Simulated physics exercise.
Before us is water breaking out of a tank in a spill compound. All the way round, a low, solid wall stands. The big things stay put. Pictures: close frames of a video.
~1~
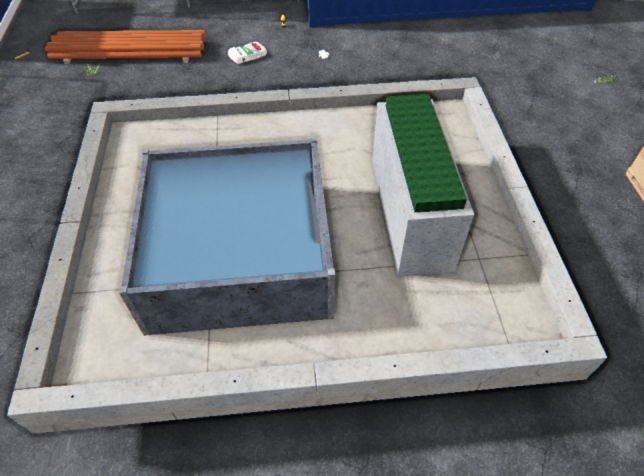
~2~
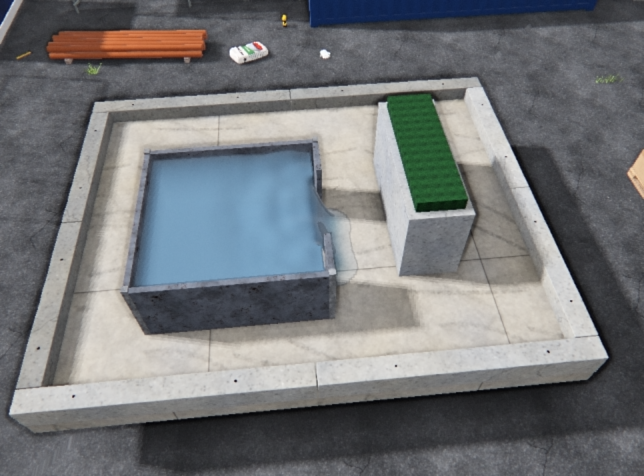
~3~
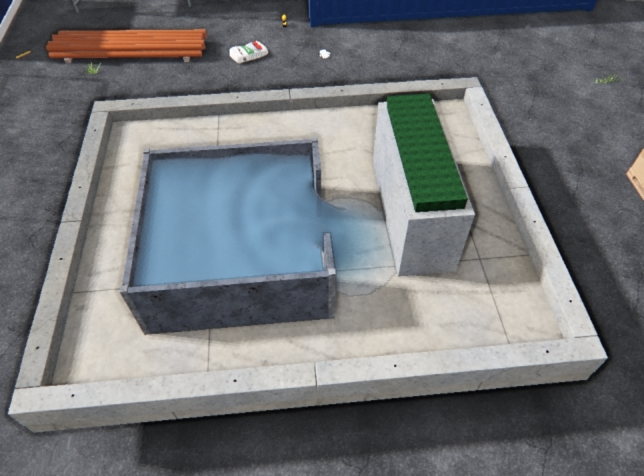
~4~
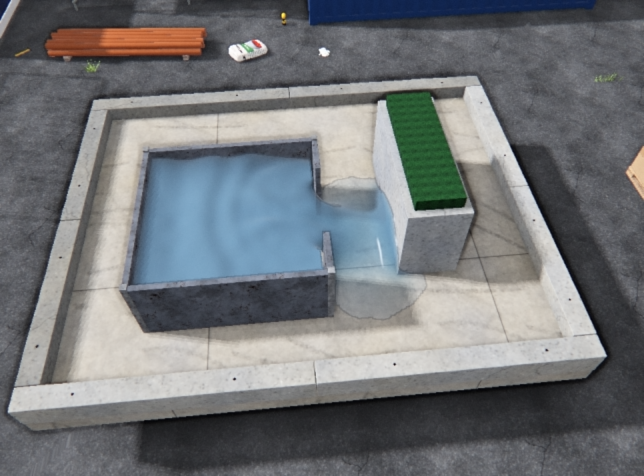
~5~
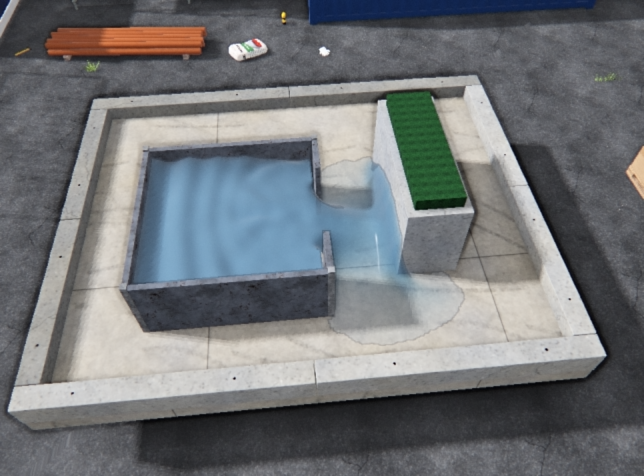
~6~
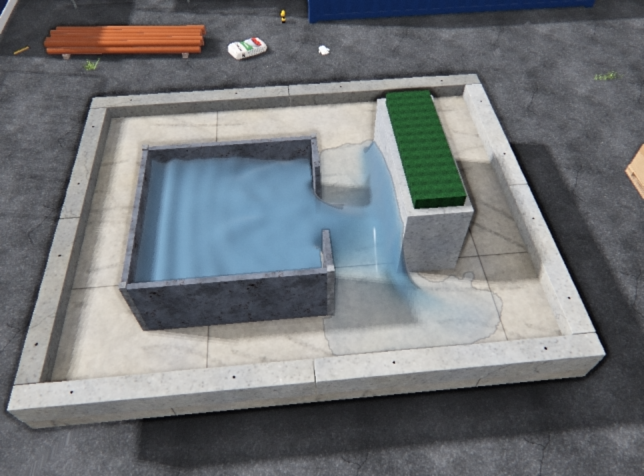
Water pouring through a gap in the tank's right side, hitting a green-topped concrete block and spreading across the walled floor.
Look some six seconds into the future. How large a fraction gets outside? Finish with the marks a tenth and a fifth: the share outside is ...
The share outside is not even a tenth.
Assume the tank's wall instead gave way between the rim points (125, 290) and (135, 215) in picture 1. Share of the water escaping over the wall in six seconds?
Close to 32 percent, I'd say.
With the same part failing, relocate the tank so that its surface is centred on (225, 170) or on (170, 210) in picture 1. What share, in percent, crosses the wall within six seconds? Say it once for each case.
The first try gives 6 per cent and the second 6 per cent.
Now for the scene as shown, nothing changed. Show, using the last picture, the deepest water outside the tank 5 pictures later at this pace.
Pointing at (382, 241).
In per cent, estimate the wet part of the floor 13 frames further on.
Roughly 75 per cent.
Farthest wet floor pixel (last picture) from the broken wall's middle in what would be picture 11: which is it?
Around (427, 99).
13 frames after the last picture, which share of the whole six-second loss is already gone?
It should be close to 65 percent by then.
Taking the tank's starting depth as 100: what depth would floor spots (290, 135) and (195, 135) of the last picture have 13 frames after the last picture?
About 8 per cent at the first place and 8 per cent at the second.
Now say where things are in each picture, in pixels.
The first picture shows the water tank at (231, 212) is whole and still.
In the second picture, the front is at (332, 213), out from the gap at (321, 234).
In the third picture, the front is at (371, 210), out from the gap at (320, 235).
In the fourth picture, water pours out at (320, 234) and has run to (375, 186).
In the fifth picture, water pours out at (320, 232) and has run to (456, 295).
In the sixth picture, the front is at (487, 322), out from the gap at (319, 231).
A moment on, water covers 20 % of the floor; the low wall has let 0 % over.
Next, water covers 35 % of the floor; the low wall has let 0 % over.
Then, water covers 65 % of the floor; the low wall has let 5 % over.
Later, water covers 75 % of the floor; the low wall has let 7 % over.
In the end, water covers 80 % of the floor; the low wall has let 7 % over.
